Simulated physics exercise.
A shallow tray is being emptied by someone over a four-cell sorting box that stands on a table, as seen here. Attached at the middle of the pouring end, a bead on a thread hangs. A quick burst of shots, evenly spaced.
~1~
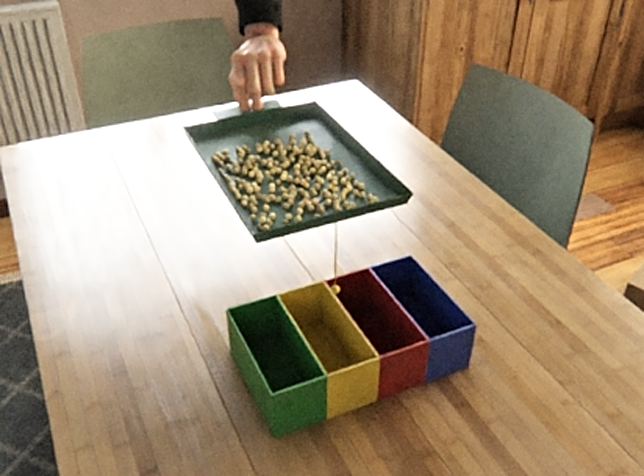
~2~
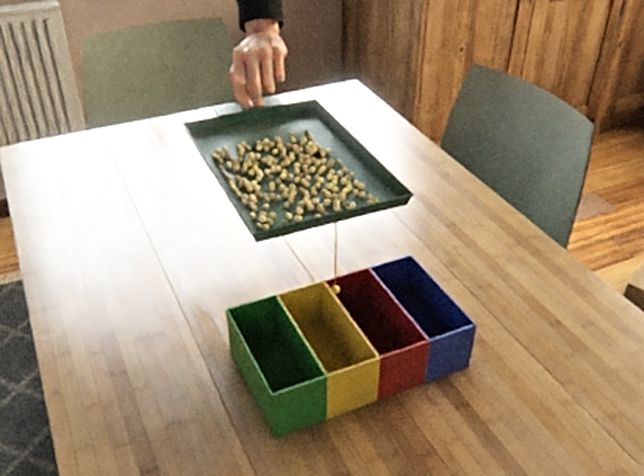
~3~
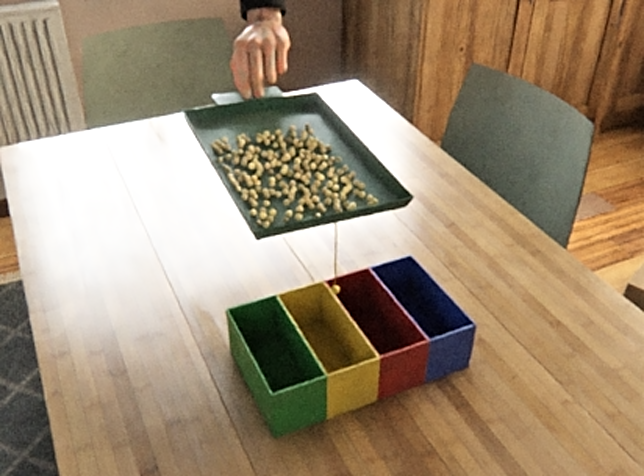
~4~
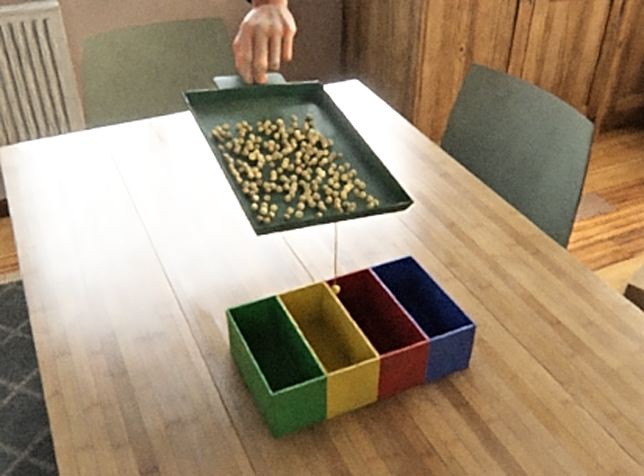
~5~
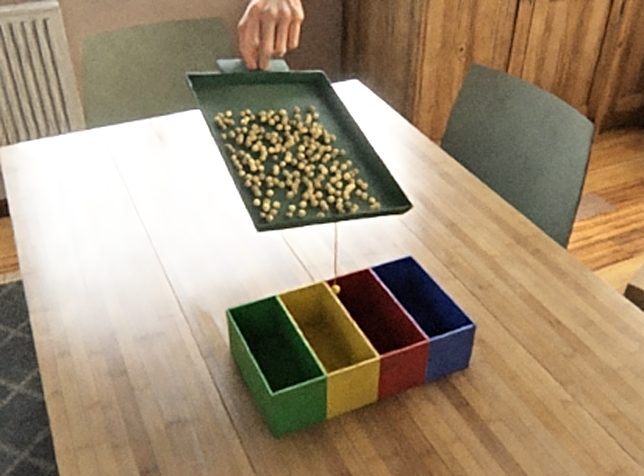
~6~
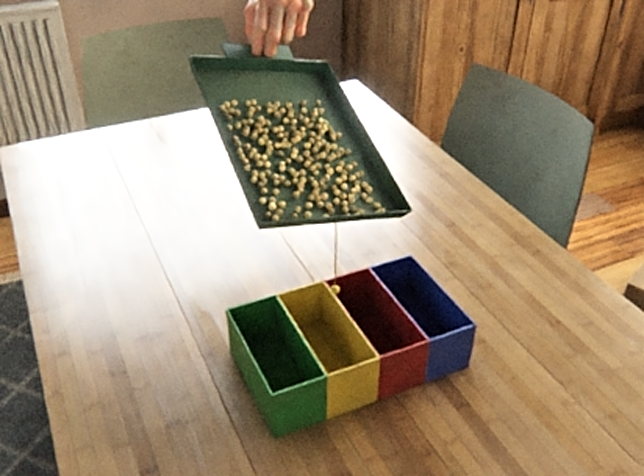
At a wooden table, a hand gradually raised the back of a dark tray of small, round, tan pieces above a box with green, yellow, red and blue sections, and the pieces shifted slightly.
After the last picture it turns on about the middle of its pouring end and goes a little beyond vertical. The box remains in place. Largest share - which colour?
Blue cell.
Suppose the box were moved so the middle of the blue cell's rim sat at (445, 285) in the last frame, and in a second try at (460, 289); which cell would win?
The red one, then that red cell.
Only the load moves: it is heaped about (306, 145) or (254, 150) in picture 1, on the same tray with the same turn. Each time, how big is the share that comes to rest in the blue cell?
Estimates in order: 90 percent, 90 percent.
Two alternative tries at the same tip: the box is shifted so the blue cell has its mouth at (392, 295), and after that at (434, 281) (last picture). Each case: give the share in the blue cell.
First position: Some 80 %; second position: Some 20 %.
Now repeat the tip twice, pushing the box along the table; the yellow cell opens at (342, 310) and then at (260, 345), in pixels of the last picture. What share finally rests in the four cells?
You'd get 100 per cent first and 0 per cent second.
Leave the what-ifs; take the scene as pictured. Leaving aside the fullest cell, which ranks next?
Second is red.
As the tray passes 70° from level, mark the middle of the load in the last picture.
The load is centred around (386, 221).
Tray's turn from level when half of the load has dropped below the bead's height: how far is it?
Roughly 90 degrees at that moment.
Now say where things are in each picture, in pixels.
The first frame shows corners of the pouring end (256, 231) and (408, 192), level; middle of the load (289, 179), soya beans; bead on its thread (335, 290); green cell (300, 403); yellow cell (353, 384); red cell (403, 366); blue cell (450, 350).
The second frame shows corners of the pouring end (256, 230) and (408, 193), level; middle of the load (289, 177).
The third frame shows corners of the pouring end (257, 228) and (408, 195), tipped barely, lowest at the right corner; middle of the load (290, 173).
The fourth frame shows corners of the pouring end (259, 225) and (409, 200), tipped a little, lowest at the right corner; middle of the load (291, 167).
The fifth frame shows corners of the pouring end (261, 222) and (409, 204), tipped clearly, lowest at the right corner; middle of the load (294, 162).
The sixth frame shows corners of the pouring end (263, 219) and (408, 208), tipped clearly, lowest at the right corner; middle of the load (300, 159), the larger part on the move; green cell (300, 403); yellow cell (353, 384); red cell (403, 366); blue cell (450, 350).
Just after the last frame, tray tipped steeply; roughly two thirds on the tray; roughly a quarter in the blue cell; just a few in the red cell; about a tenth falling or outside the box.
A moment on, tray tipped past a quarter turn; just a few on the tray; the larger part in the blue cell; roughly a quarter in the red cell; just a few falling or outside the box.
Further on, tray tipped past a quarter turn; the larger part in the blue cell; roughly a quarter in the red cell; just a few falling or outside the box.
When it is over, tray tipped past a quarter turn; the larger part in the blue cell; roughly a quarter in the red cell; not one in the green cell; not one in the yellow cell; just a few outside the box.
